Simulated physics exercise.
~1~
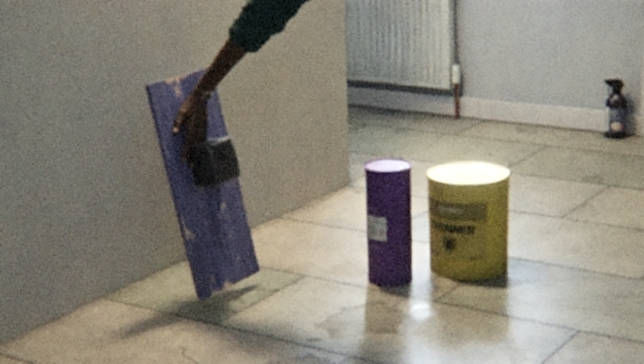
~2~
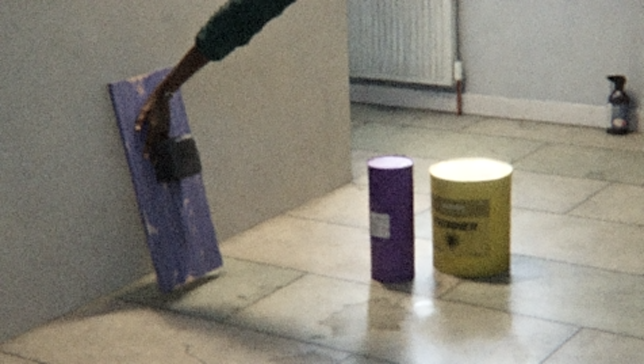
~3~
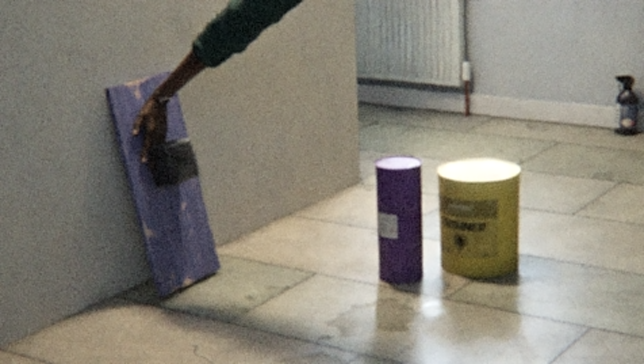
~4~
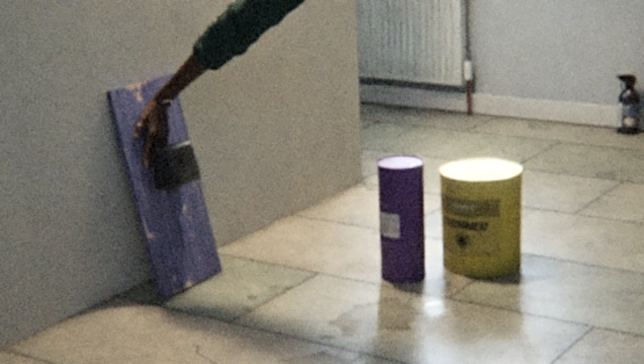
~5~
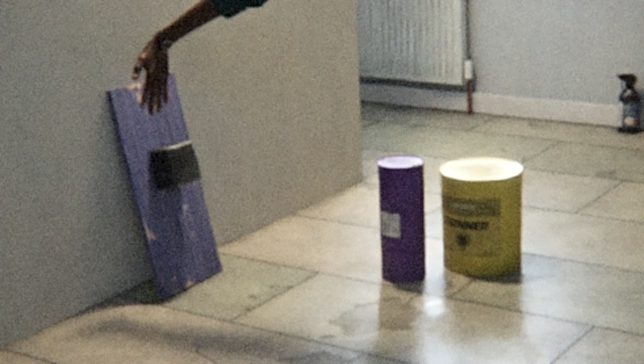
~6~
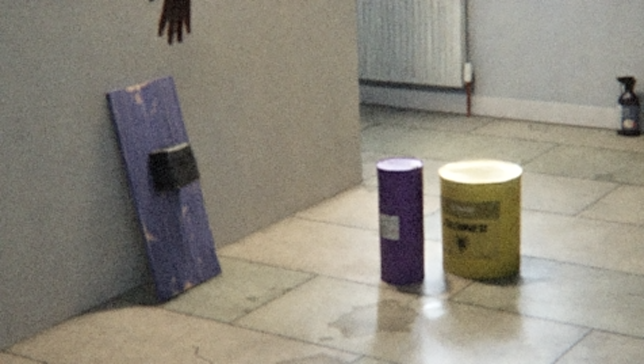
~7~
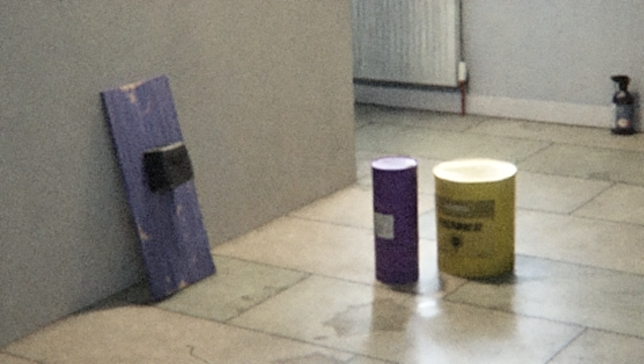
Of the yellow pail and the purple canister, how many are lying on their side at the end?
None of them are. Both the yellow pail and the purple canister are still standing upright.
A blue board was moved left by a hand and propped against a grey wall, near a purple canister and a yellow pail. The hand then let go and drew back, and the board stayed leaning there.
